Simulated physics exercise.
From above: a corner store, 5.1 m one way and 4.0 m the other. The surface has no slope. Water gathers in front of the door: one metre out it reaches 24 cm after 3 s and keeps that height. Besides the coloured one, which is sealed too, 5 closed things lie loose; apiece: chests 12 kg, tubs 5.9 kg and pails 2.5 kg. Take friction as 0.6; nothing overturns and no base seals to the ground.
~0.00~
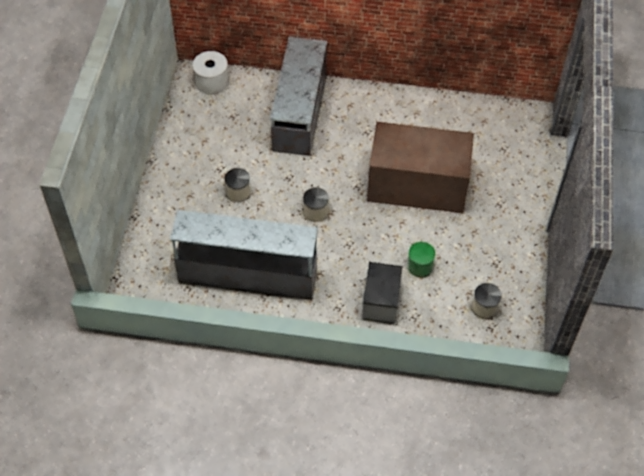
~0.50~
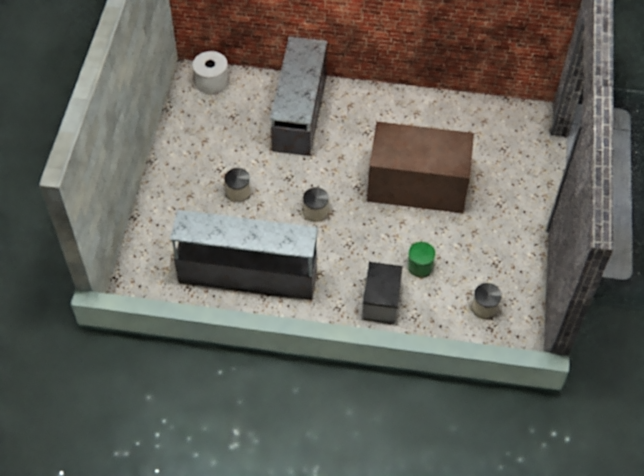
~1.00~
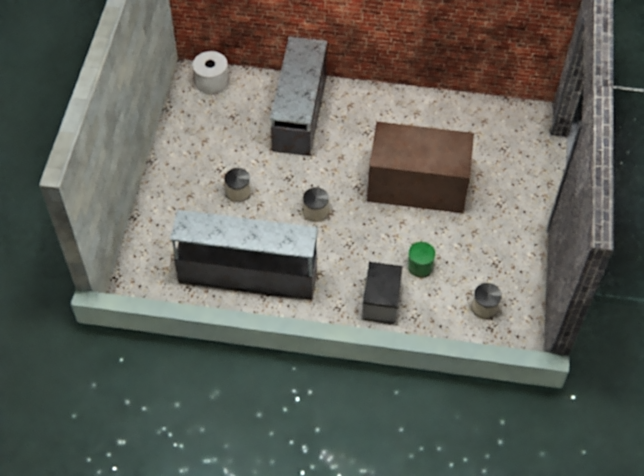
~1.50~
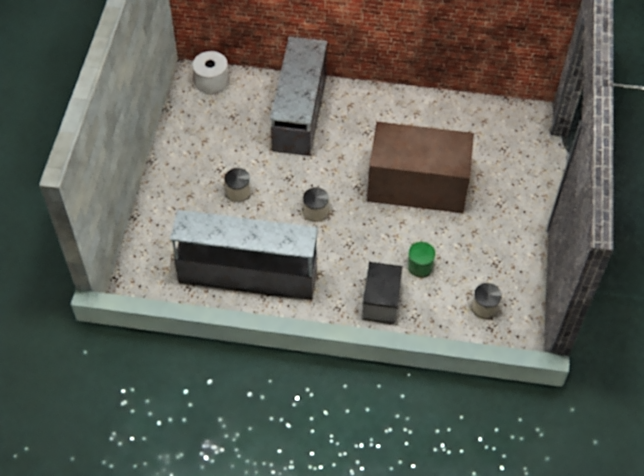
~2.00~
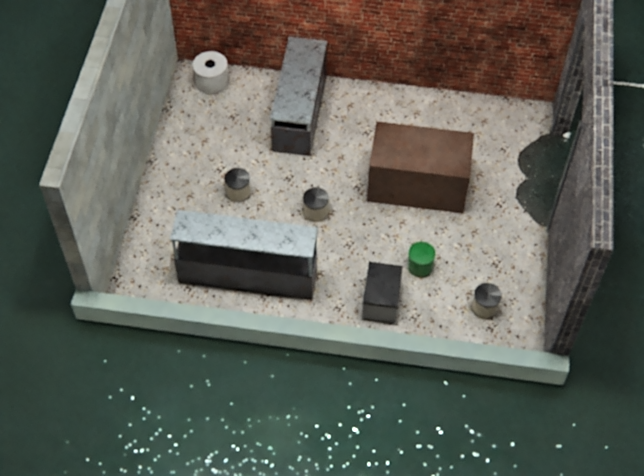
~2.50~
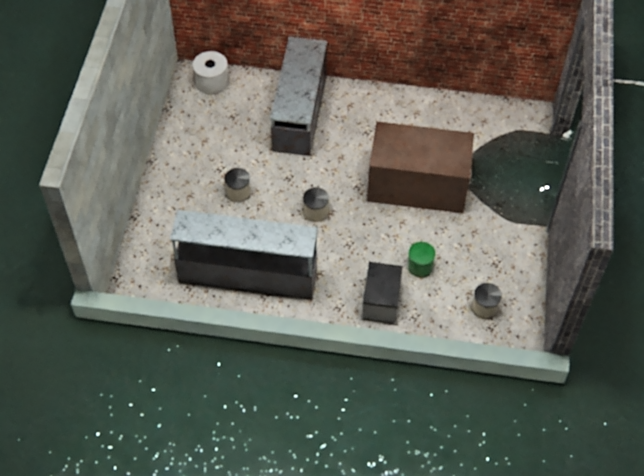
Open-topped store room standing still as dark water surrounds it, then seeping through the right doorway and spreading across the speckled floor.
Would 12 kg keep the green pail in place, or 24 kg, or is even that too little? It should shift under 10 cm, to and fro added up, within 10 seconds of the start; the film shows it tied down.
I expect that the lower weight is enough.
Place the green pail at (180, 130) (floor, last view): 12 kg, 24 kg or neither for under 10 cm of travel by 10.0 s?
Either load holds.
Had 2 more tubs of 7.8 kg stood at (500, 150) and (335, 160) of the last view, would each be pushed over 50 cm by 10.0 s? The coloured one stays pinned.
In turn: Past it, past it.
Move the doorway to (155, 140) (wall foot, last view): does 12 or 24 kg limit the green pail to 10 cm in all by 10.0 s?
Then only the higher weight holds it.
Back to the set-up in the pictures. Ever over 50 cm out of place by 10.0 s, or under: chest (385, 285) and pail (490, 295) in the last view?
In that order: Under, past it.
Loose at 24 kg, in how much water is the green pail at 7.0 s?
About 5 cm.
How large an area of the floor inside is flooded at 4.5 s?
Some 8.0 m2.
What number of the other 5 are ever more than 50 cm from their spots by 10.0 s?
That makes 2.
After 3.5 s the green pail would be 0 cm from its start with 12 kg and 0 cm from its start with 24 kg; 0 cm of water round it then.
After 4.5 s the green pail would be 0 cm from its start with 12 kg and 0 cm from its start with 24 kg; 4 cm of water round it then.
After 7.0 s the green pail would be 0 cm from its start with 12 kg and 0 cm from its start with 24 kg; 5 cm of water round it then.
After 10.0 s the green pail would be 1 cm from its start with 12 kg and 0 cm from its start with 24 kg; 11 cm of water round it then.
